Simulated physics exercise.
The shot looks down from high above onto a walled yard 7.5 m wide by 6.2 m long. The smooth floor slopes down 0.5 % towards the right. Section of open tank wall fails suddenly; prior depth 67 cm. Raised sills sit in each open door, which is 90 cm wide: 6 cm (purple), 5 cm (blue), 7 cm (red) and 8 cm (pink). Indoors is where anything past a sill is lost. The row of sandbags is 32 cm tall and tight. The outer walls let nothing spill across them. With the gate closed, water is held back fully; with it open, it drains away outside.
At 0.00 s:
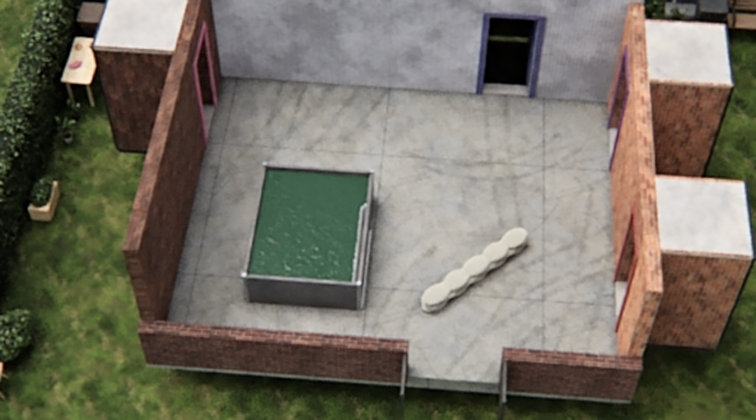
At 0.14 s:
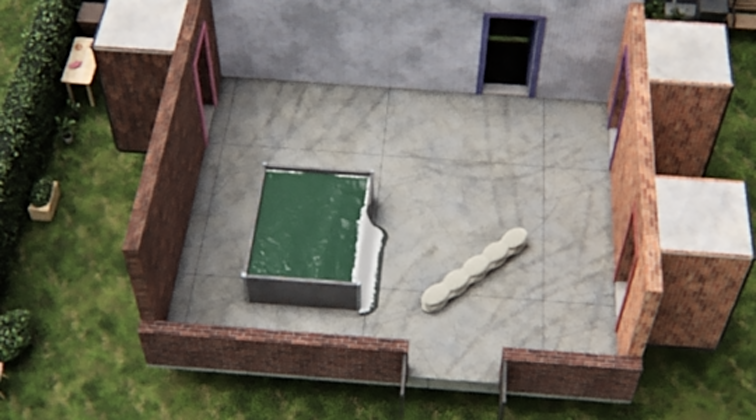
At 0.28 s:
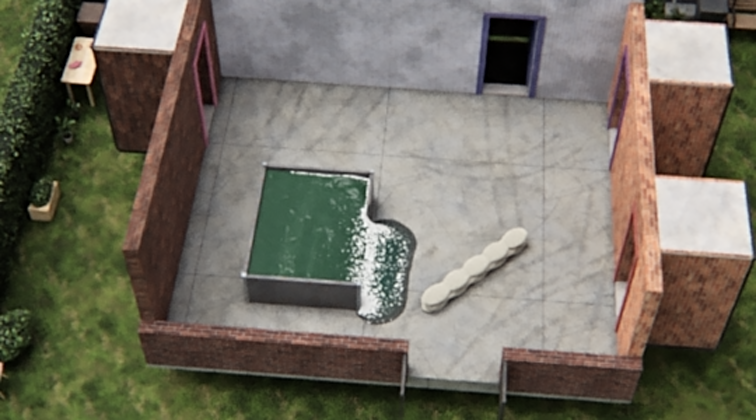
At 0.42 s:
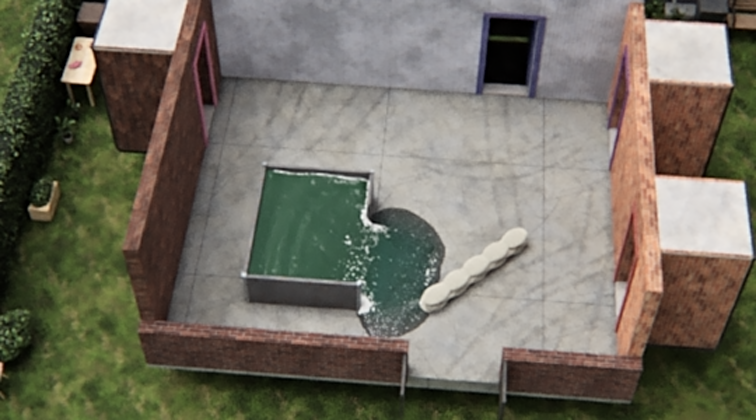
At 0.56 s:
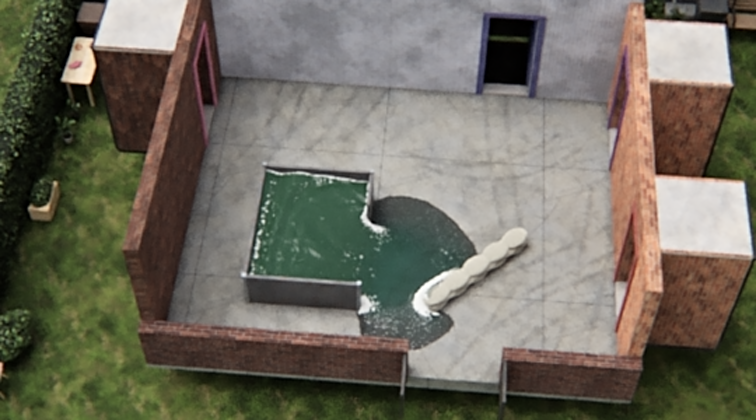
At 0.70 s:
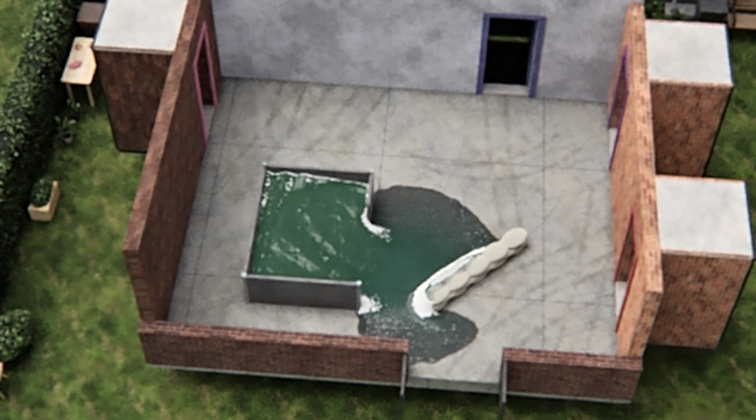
Green water bursts from the right side of a square, grey-walled open tank standing on the pale, streaked floor of a brick-walled yard, seen from high above by a still camera. A knobbly cream barrier lies diagonally to the right, with grass outside and a dark, blue-framed doorway behind. The water foams white, fans rightward across the floor, strikes the barrier's near end and spreads around it.
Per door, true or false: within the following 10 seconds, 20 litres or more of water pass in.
Purple door: True. Blue door: True. Red door: False. Pink door: False.
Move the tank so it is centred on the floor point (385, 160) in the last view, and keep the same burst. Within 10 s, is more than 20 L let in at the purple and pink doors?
Lab note: Purple door limit exceeded; pink door limit not exceeded.
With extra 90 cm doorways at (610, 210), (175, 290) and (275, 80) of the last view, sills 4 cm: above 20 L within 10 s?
Per doorway, in order: Sufficient / insufficient / insufficient.
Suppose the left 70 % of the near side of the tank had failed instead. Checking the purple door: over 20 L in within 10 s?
Note: Purple door, beyond the limit.
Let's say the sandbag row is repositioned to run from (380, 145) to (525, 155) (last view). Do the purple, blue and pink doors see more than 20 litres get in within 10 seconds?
Well, the purple one is more than allowed, the blue one is more than allowed, and the pink one is within bounds.
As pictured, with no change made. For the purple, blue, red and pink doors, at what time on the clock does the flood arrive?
Purple: 1.8 s; blue: 2.6 s; red: 2.8 s; pink: 8.0 s.
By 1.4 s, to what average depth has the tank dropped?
Around 39 cm on average.
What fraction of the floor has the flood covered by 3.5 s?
Some 50 per cent of it.
After 1.4 s water covers 25 % of the floor and is deepest (46 cm) near (428, 292); purple door not reached, blue door not reached, red door not reached, pink door not reached.
After 2.2 s water covers 40 % of the floor and is deepest (37 cm) near (428, 292); purple door 15 cm at the sill, 8 L in, blue door not reached, red door not reached, pink door not reached.
After 3.5 s water covers 50 % of the floor and is deepest (29 cm) near (600, 104); purple door 17 cm at the sill, 63 L in, blue door 9 cm at the sill, 42 L in, red door 7 cm at the sill, 0 L in, pink door not reached.
After 6.0 s water covers 65 % of the floor and is deepest (14 cm) near (593, 175); purple door 13 cm at the sill, 182 L in, blue door 12 cm at the sill, 154 L in, red door 3 cm at the sill, 0 L in, pink door not reached.
After 10.0 s water covers 90 % of the floor and is deepest (9 cm) near (598, 378); purple door 9 cm at the sill, 239 L in, blue door 7 cm at the sill, 212 L in, red door 6 cm at the sill, 0 L in, pink door 5 cm at the sill, 0 L in.
